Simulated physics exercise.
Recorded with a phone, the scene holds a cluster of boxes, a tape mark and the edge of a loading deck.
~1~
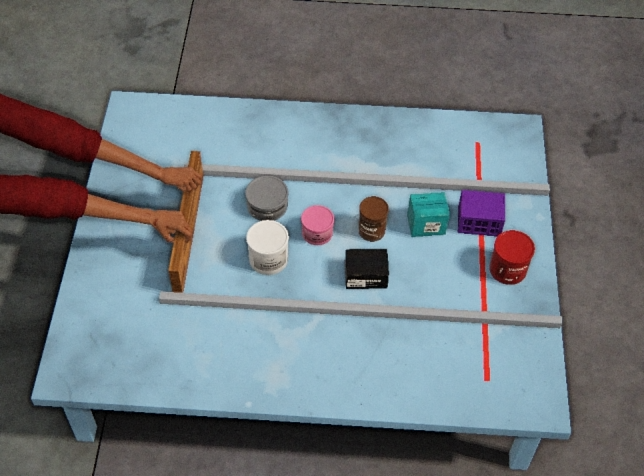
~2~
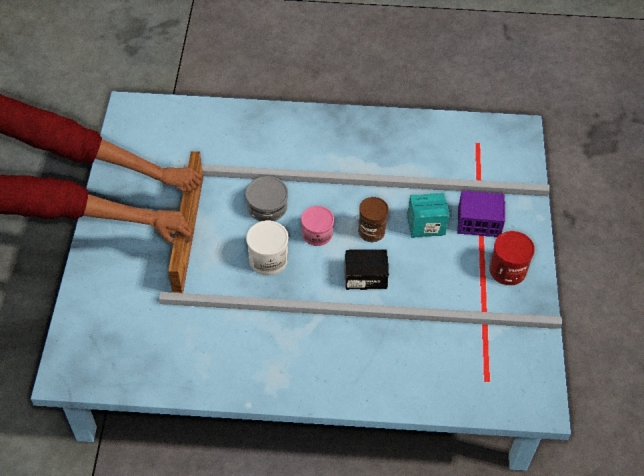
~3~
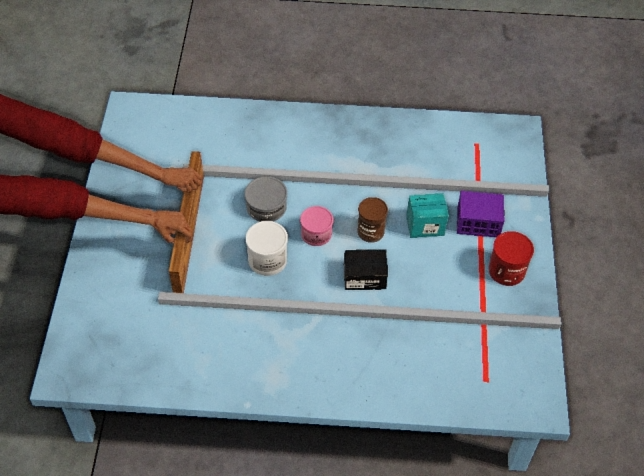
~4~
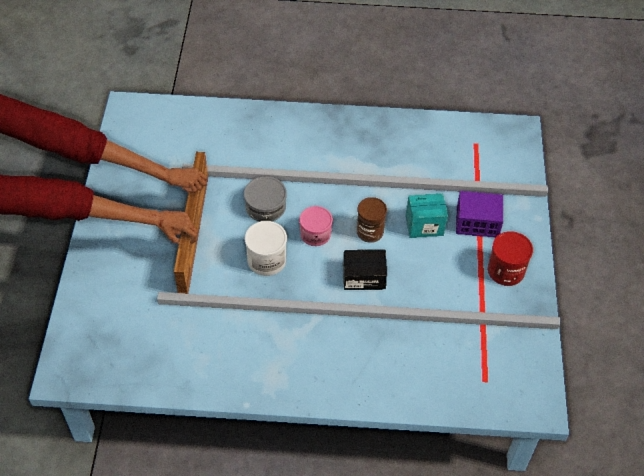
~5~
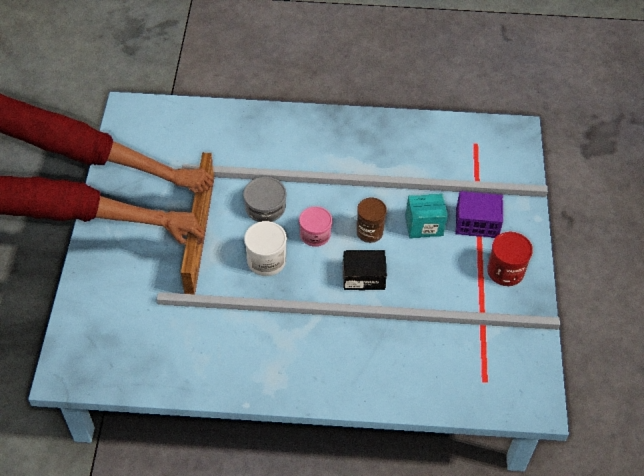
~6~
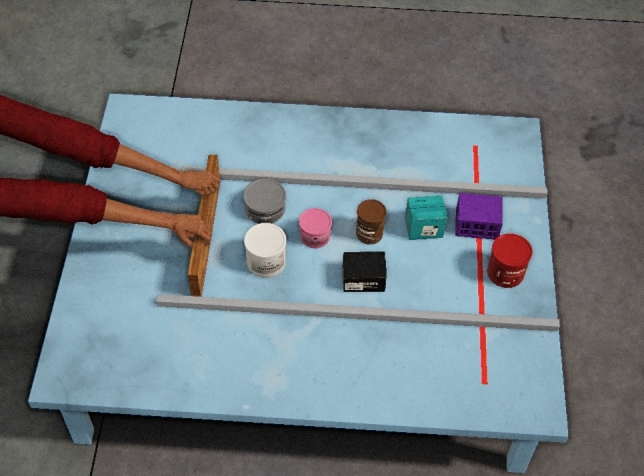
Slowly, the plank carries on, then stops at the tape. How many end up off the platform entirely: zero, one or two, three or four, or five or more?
One or two.
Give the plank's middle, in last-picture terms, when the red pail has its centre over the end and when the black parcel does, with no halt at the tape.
Its middle is around (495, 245) and around (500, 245).
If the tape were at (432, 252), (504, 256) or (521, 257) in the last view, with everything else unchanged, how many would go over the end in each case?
It would be 0, then 4, then 5.
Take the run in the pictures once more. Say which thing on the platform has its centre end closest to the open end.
The turquoise parcel winds up nearest.
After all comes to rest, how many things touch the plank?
So the total is 3.
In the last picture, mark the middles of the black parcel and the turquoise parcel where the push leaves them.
You'll see the black parcel at (537, 295), with the turquoise parcel at (543, 212).
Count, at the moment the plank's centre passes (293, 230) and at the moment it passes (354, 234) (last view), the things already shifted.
At the first point the count is 3, at the second it's 6.
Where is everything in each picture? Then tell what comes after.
The first picture shows red pail (511, 258); purple crate (481, 213); turquoise parcel (428, 215); plank (187, 221); tape (482, 251).
The second picture shows purple crate (481, 214); plank (187, 221).
The third picture shows turquoise parcel (427, 216); white pail (267, 249).
The fourth picture shows red pail (510, 259); brown pail (371, 220).
The fifth picture shows purple crate (479, 215); black parcel (364, 270).
The sixth picture shows red pail (509, 261); purple crate (479, 216); turquoise parcel (426, 218); plank (205, 225); tape (480, 254).
Early on, none off yet; red pail at rest near (509, 261); purple crate at rest near (479, 216); turquoise parcel at rest near (426, 218).
A while later, none off yet; red pail at rest near (509, 261); purple crate at rest near (479, 216); turquoise parcel travelled a little near (434, 217).
Further along, none off yet; red pail at rest near (509, 261); purple crate travelled about its own width near (536, 209); turquoise parcel travelled well along near (500, 216).
Finally, the number that fall off is one or two; lost, purple crate.
